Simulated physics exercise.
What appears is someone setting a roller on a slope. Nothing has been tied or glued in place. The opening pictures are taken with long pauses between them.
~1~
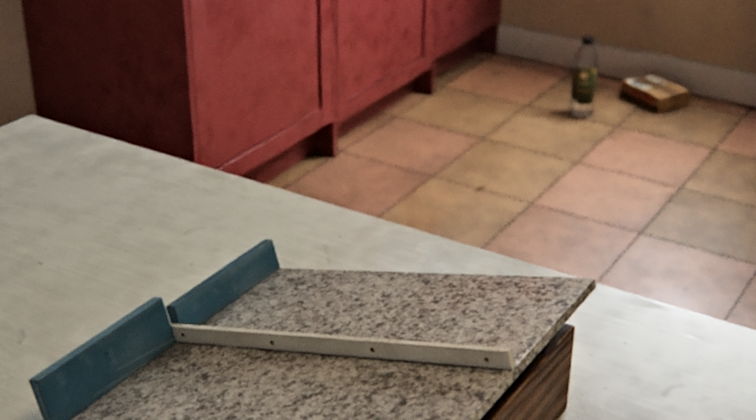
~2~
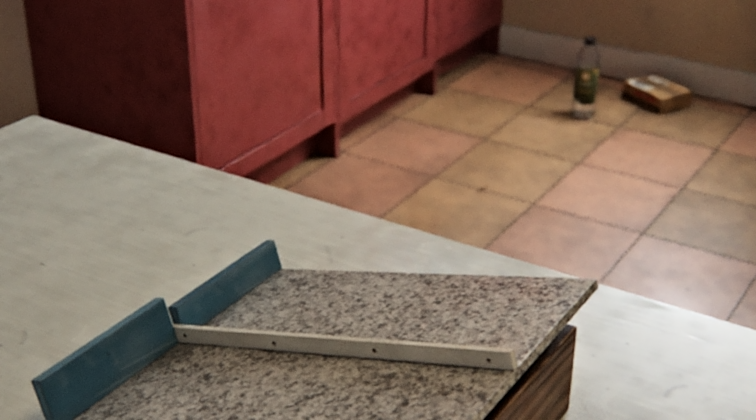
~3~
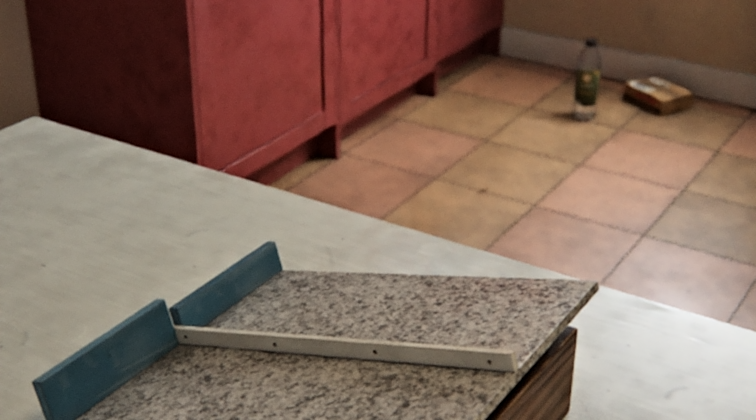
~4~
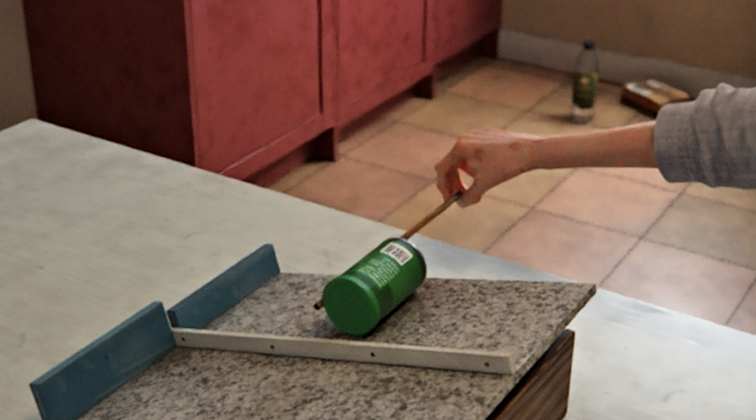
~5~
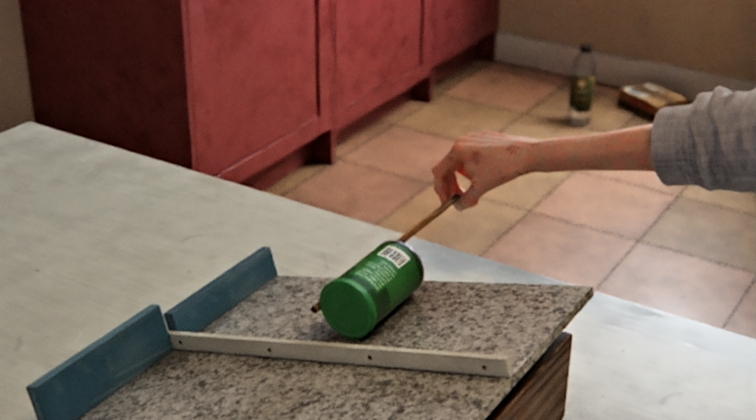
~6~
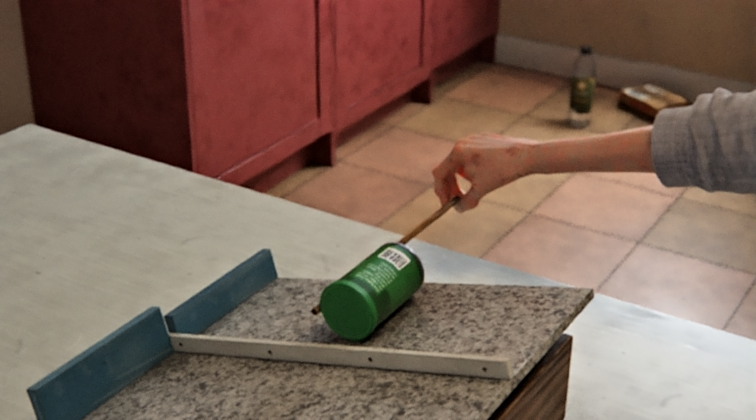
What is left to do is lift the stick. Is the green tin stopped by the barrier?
Yes.
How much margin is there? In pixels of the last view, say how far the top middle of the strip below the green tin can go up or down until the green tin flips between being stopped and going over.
It would take a shift of about 16 pixels, down.
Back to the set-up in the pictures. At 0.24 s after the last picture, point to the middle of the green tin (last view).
Near (348, 290).
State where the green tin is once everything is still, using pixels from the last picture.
It ends up around (246, 286).
Then, 0.24 s on from there, green tin rolling on the board near (348, 290).
Then, 0.42 s on from there, green tin rolling on the board near (284, 287).
Then, 0.54 s on from there, green tin rolling on the board near (251, 285).
In the end, the green tin stops on the board, near (247, 286).
